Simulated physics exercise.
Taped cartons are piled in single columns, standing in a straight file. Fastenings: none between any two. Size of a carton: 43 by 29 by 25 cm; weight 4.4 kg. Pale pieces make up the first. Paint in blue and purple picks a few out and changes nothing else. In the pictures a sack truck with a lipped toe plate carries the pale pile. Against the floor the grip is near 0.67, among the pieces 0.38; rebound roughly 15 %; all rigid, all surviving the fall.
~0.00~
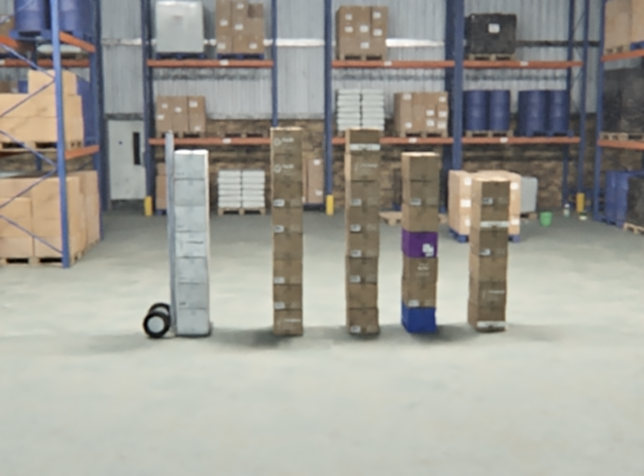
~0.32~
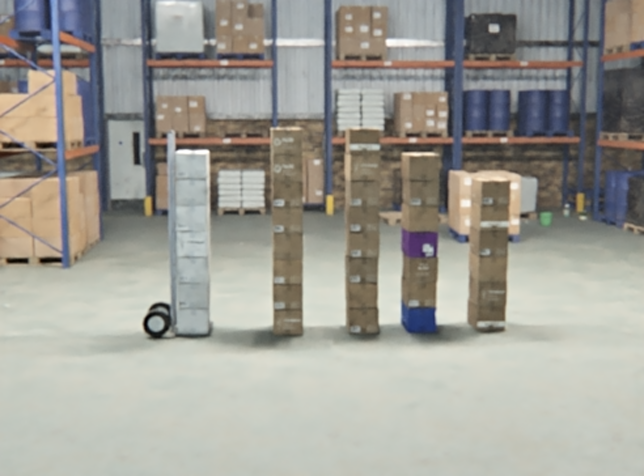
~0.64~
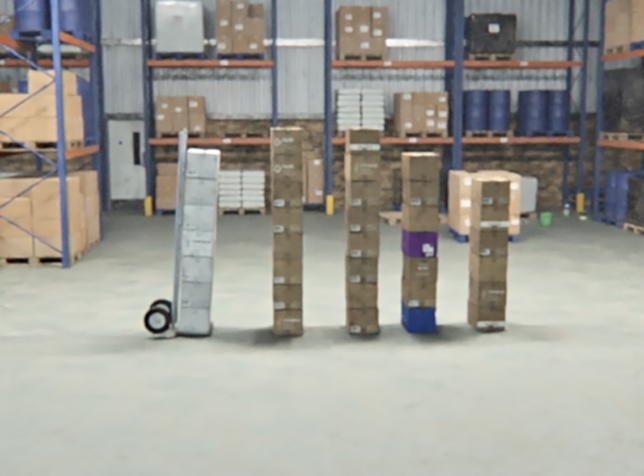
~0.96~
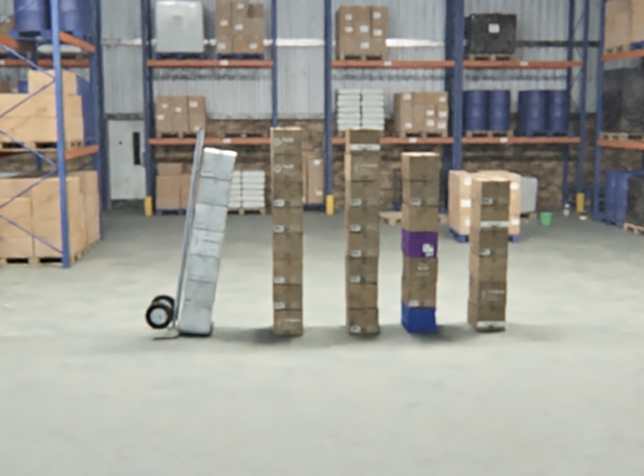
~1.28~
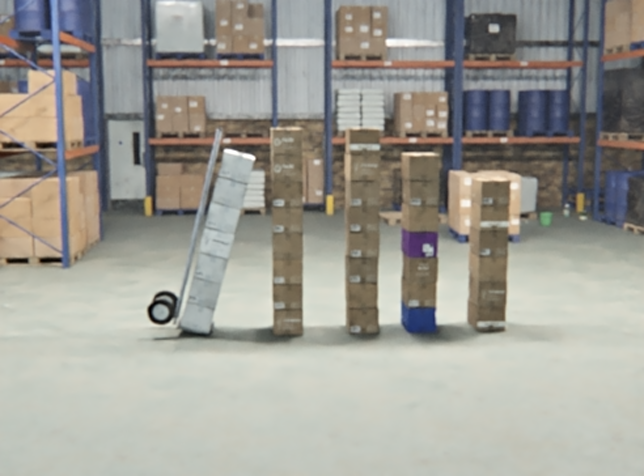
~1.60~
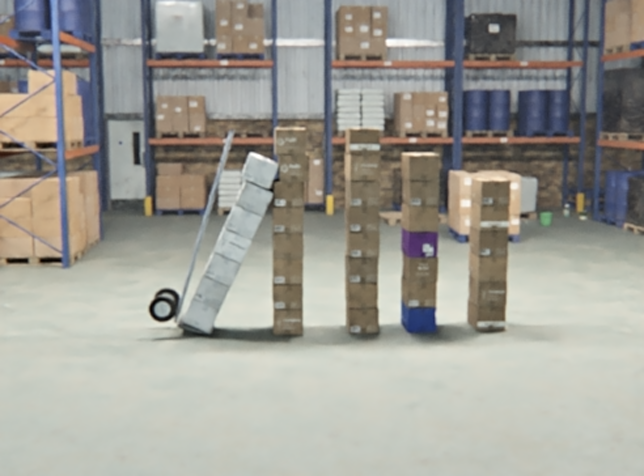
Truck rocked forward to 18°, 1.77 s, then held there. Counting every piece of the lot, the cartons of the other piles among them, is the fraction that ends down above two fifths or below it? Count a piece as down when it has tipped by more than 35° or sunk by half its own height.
The fraction is above two fifths.
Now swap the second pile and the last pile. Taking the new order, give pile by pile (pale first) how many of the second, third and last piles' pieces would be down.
After the swap, the second pile would have 5 down, the third 8 and the last 8.
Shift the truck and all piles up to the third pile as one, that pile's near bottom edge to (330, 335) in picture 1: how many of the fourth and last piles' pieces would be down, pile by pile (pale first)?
It would come to fourth 6, last 5.
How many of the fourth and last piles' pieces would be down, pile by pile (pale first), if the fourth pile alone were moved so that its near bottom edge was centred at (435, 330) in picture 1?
That gives fourth 7 and last 5.
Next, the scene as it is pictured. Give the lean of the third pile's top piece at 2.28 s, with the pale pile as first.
Measured from upright, roughly 0°.
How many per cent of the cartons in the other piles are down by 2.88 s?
By then, 25 per cent.
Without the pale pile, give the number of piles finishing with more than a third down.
It adds up to 4.
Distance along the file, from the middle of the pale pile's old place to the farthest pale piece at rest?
Something like 200 cm along the file.
After 2.28 s, 7 of the pale pile down; none of the 29 other cartons down, 11 disturbed.
After 2.88 s, 7 of the pale pile down; 7 of the 29 other cartons down; purple carton leaning 18°.
After 3.46 s, 7 of the pale pile down; 25 of the 29 other cartons down; purple carton leaning 45°, 19 cm lower; blue carton leaning 29°.
After 4.02 s, 7 of the pale pile down; 27 of the 29 other cartons down; purple carton on its side; blue carton leaning 38°.
At rest (5.6 s), 7 of the pale pile down; 27 of the 29 other cartons down; purple carton on its side; blue carton leaning 38°. That is 93 per cent. As the last picture would show them, middles, purple carton near (540, 279), blue carton near (430, 309).
